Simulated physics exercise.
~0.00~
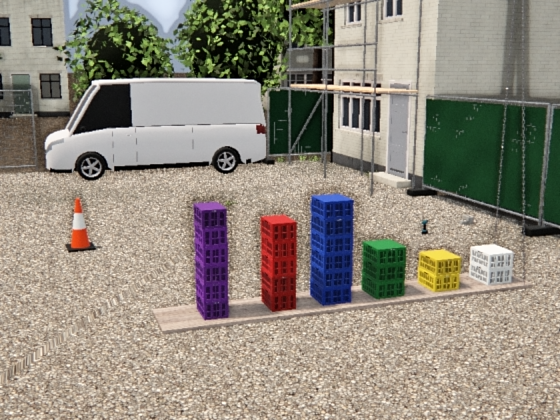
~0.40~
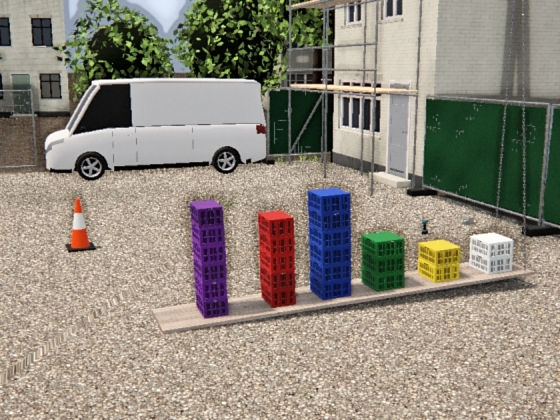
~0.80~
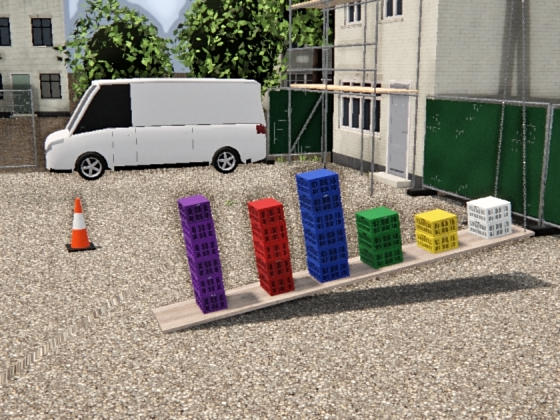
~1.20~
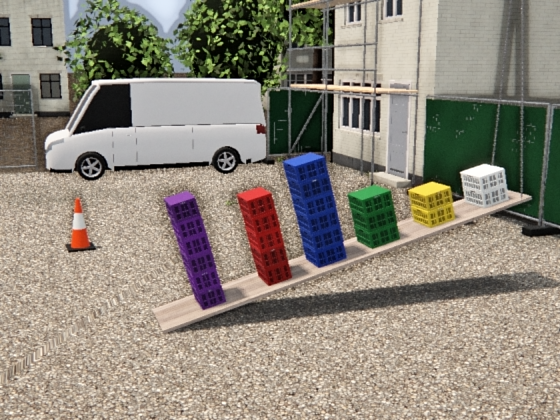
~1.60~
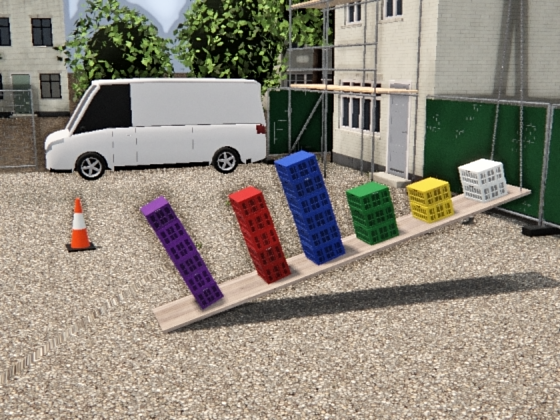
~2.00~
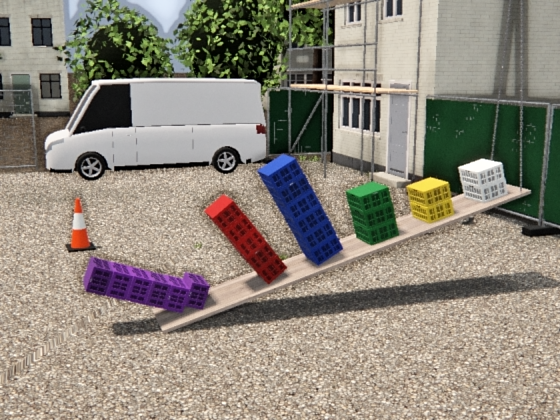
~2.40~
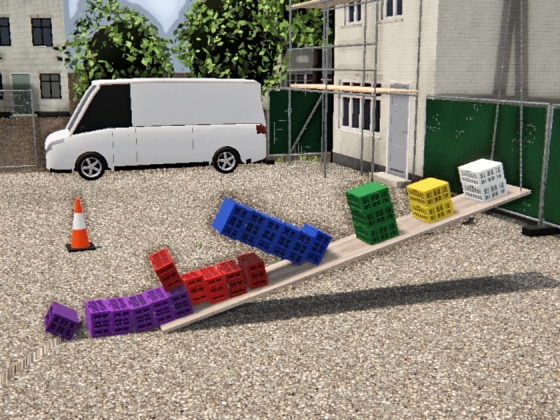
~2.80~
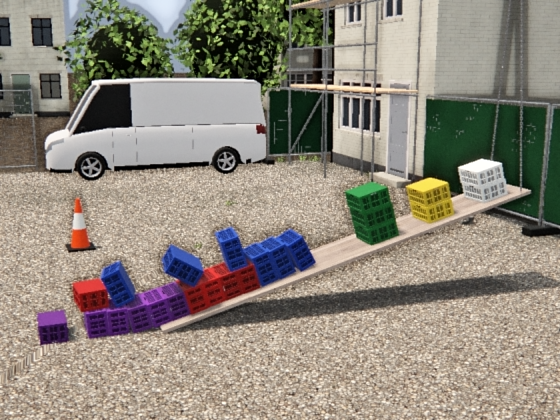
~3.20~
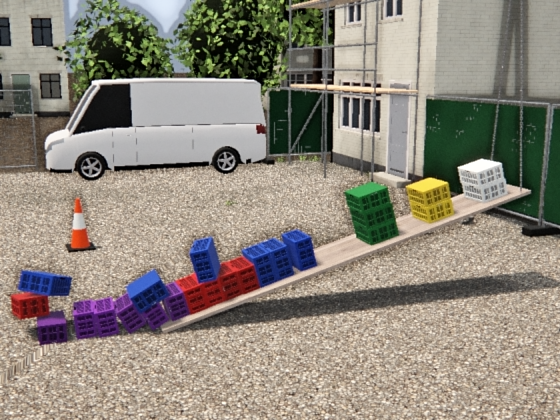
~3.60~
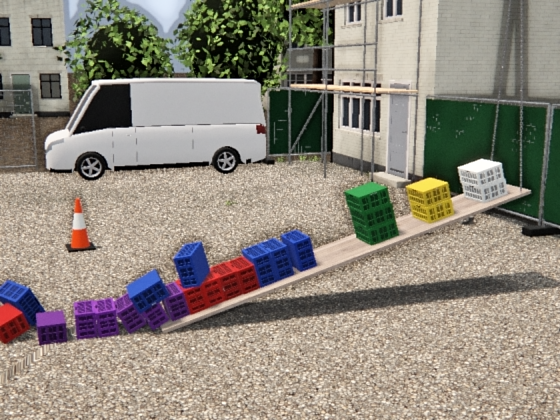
The video shows six stacks of coloured crates on a plank whose right end rises; the purple, red and blue stacks lean and topple left in turn, spilling down the slope onto the gravel, while the green, yellow and white stacks stay standing on the tilted plank.
